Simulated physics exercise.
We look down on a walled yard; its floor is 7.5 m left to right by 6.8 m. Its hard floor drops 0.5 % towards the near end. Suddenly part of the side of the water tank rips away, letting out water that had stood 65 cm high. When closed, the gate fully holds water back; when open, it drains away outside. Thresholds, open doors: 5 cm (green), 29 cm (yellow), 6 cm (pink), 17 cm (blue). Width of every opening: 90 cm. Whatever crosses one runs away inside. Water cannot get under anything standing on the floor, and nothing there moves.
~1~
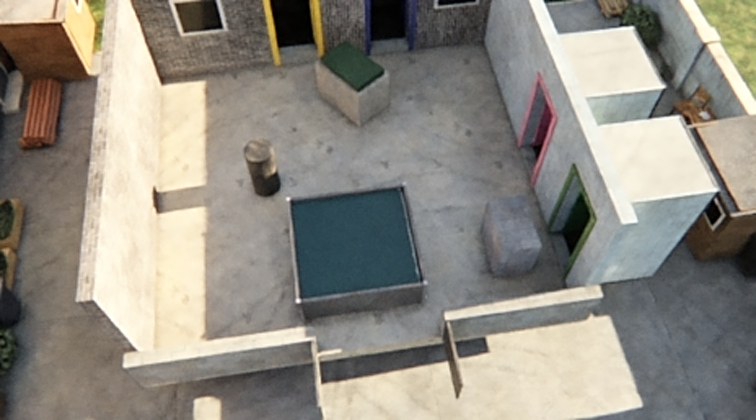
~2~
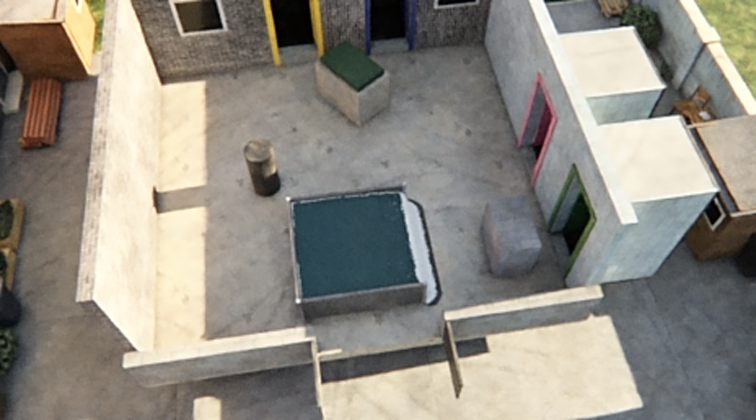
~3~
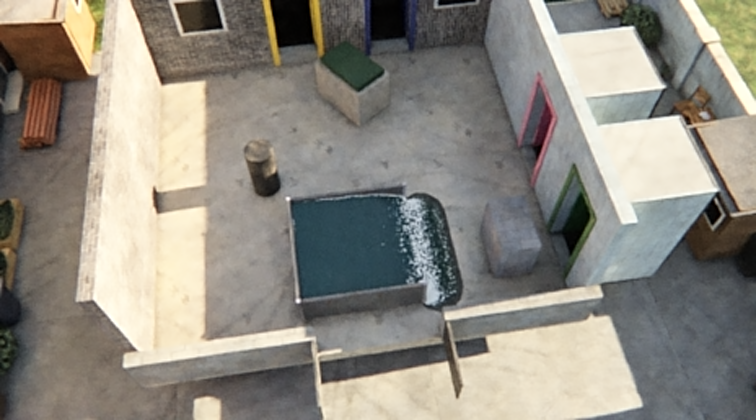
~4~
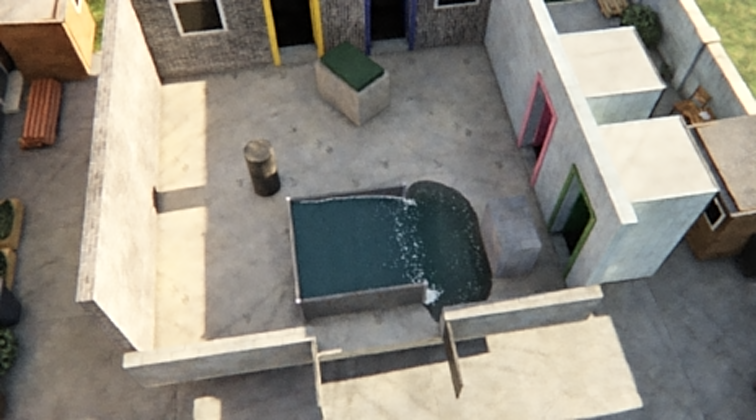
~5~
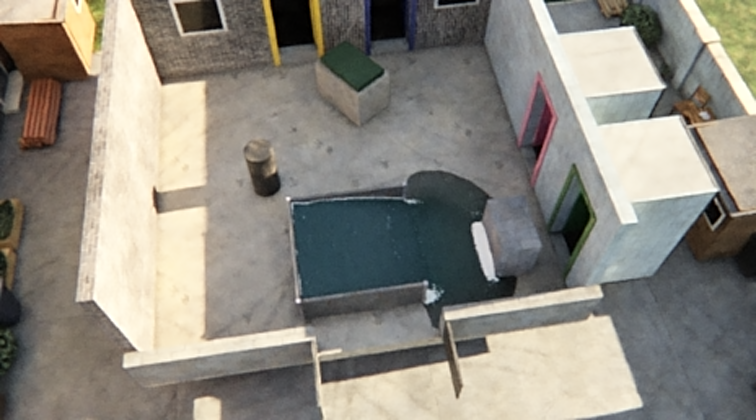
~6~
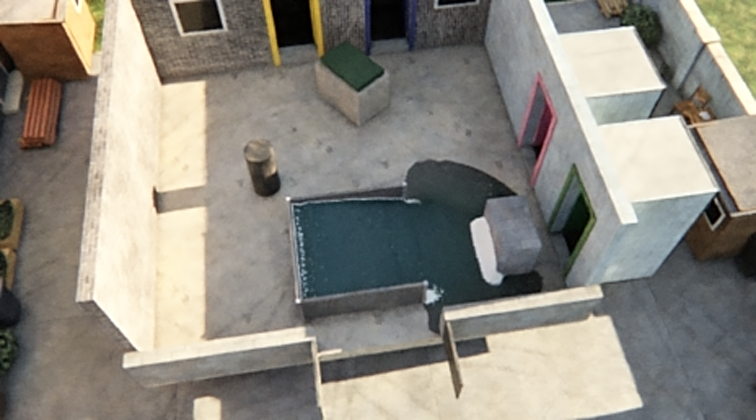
At first, dark water lies still in a square tank in a walled yard, near a pale block and a gap in the low front wall. Then the tank's right side gives way and foaming water pours out, spreading rightward across the floor, reaching the block and wrapping around its base.
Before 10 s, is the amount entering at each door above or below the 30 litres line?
Green door above, yellow door below, pink door above, blue door below.
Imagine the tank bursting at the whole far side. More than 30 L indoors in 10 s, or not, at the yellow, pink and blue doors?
For yellow, too little; for pink, too little; for blue, too little.
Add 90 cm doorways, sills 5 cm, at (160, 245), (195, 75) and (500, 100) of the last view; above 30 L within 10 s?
Well, the first is on the low side, the second is on the low side, and the third is on the high side.
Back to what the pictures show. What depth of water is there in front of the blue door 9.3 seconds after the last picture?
Depth: ~ 8.5 cm.
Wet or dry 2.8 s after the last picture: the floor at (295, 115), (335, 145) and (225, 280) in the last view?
Untouched, untouched, untouched.
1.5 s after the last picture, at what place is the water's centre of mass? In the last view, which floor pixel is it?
Roughly (433, 246).
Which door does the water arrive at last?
The yellow door.
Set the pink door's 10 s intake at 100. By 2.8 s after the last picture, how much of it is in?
By then it's near 90% of the total.
Then, 0.7 s after the last picture water covers 20 % of the floor and is deepest (46 cm) near (479, 246); green door 4 cm at the sill, 0 L in, yellow door not reached, pink door 19 cm at the sill, 9 L in, blue door not reached.
Then, 1.5 s after the last picture water covers 25 % of the floor and is deepest (44 cm) near (565, 305); green door 21 cm at the sill, 17 L in, yellow door not reached, pink door 23 cm at the sill, 96 L in, blue door not reached.
Then, 2.8 s after the last picture water covers 40 % of the floor and is deepest (27 cm) near (556, 307); green door 17 cm at the sill, 104 L in, yellow door not reached, pink door 15 cm at the sill, 209 L in, blue door not reached.
Then, 5.3 s after the last picture water covers 55 % of the floor and is deepest (20 cm) near (353, 73); green door 9 cm at the sill, 191 L in, yellow door 8 cm at the sill, 0 L in, pink door 8 cm at the sill, 234 L in, blue door 14 cm at the sill, 0 L in.
Then, 9.3 s after the last picture water covers 85 % of the floor and is deepest (11 cm) near (466, 54); green door 5 cm at the sill, 207 L in, yellow door 3 cm at the sill, 0 L in, pink door 7 cm at the sill, 238 L in, blue door 8 cm at the sill, 0 L in.
